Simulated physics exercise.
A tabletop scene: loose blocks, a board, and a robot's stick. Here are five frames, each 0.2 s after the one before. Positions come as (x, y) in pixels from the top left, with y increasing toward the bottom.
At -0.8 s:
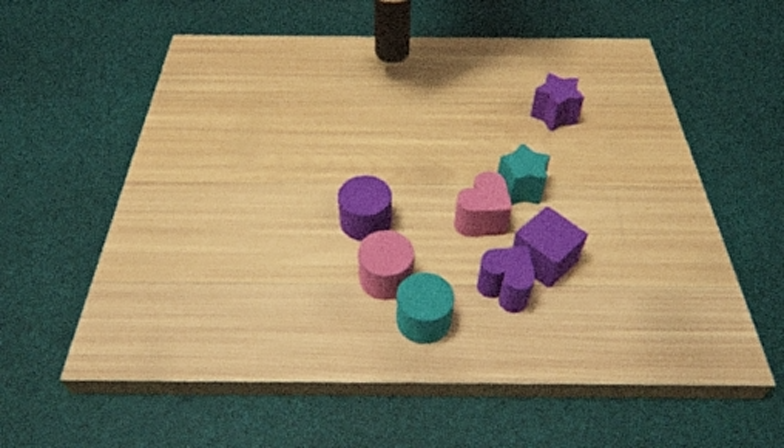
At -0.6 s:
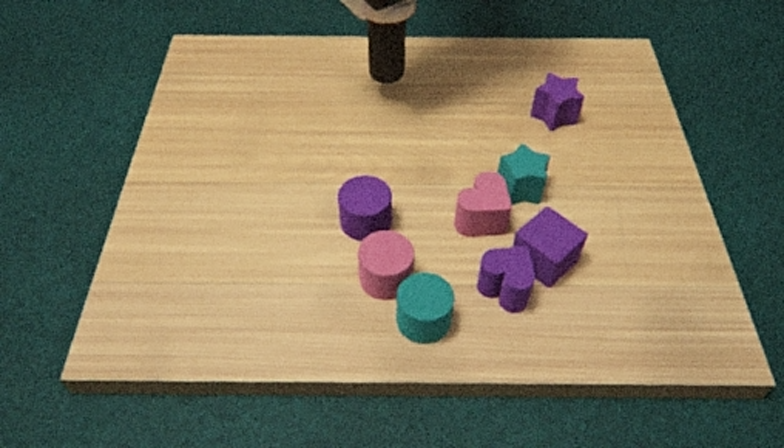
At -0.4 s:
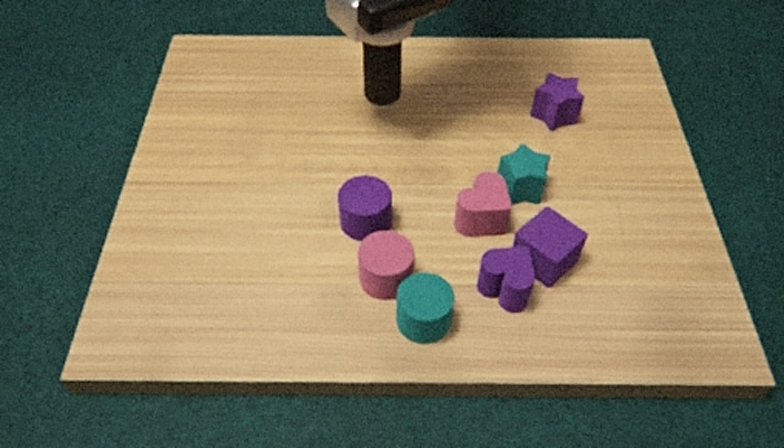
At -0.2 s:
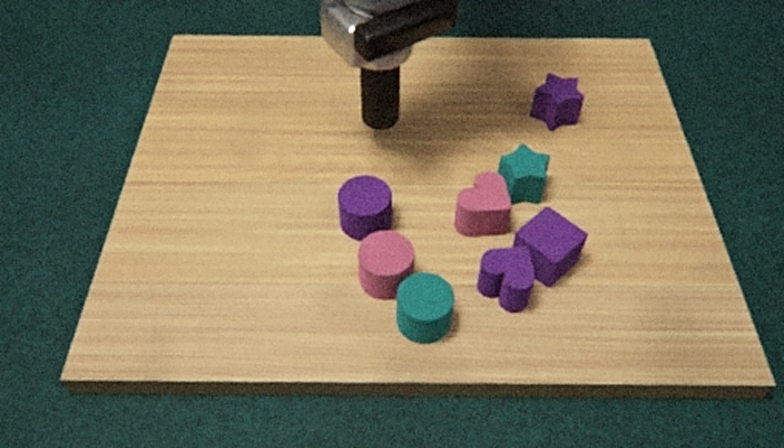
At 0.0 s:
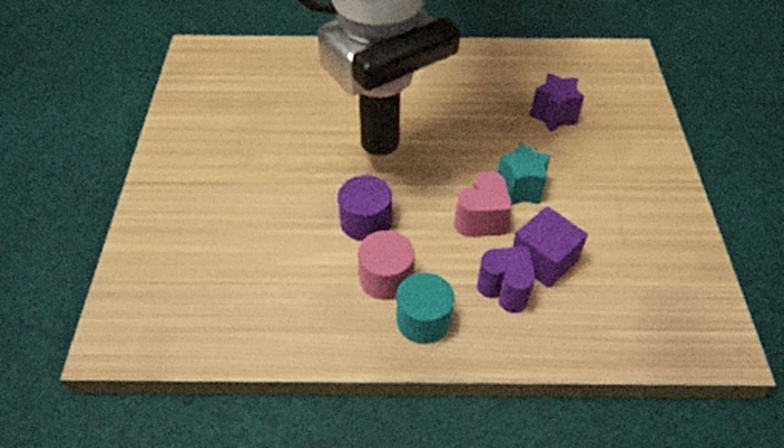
The footage shows a robot arm's black stick moving steadily down over a wooden board from its top edge toward the viewer, nearing a purple round block, while the purple, pink and teal blocks all stay still.
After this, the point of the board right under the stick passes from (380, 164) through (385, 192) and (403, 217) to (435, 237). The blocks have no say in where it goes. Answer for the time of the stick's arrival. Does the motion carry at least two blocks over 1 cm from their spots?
That would be a no.
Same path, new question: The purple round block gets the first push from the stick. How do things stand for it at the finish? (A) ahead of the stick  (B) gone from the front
B (gone from the front)
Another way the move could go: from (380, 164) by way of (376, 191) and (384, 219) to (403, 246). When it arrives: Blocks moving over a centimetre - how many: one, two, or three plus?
My forecast: 2.
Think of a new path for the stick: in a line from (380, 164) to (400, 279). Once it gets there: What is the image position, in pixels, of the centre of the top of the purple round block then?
Its top middle is near (344, 235).
What follows on the original path. One third of the way, stick at (385, 172); purple round block at (364, 197).
Two thirds of the way, stick at (404, 198); purple round block at (364, 213).
At the end, stick at (437, 217); purple round block at (364, 213); pink heart-shaped block in place.
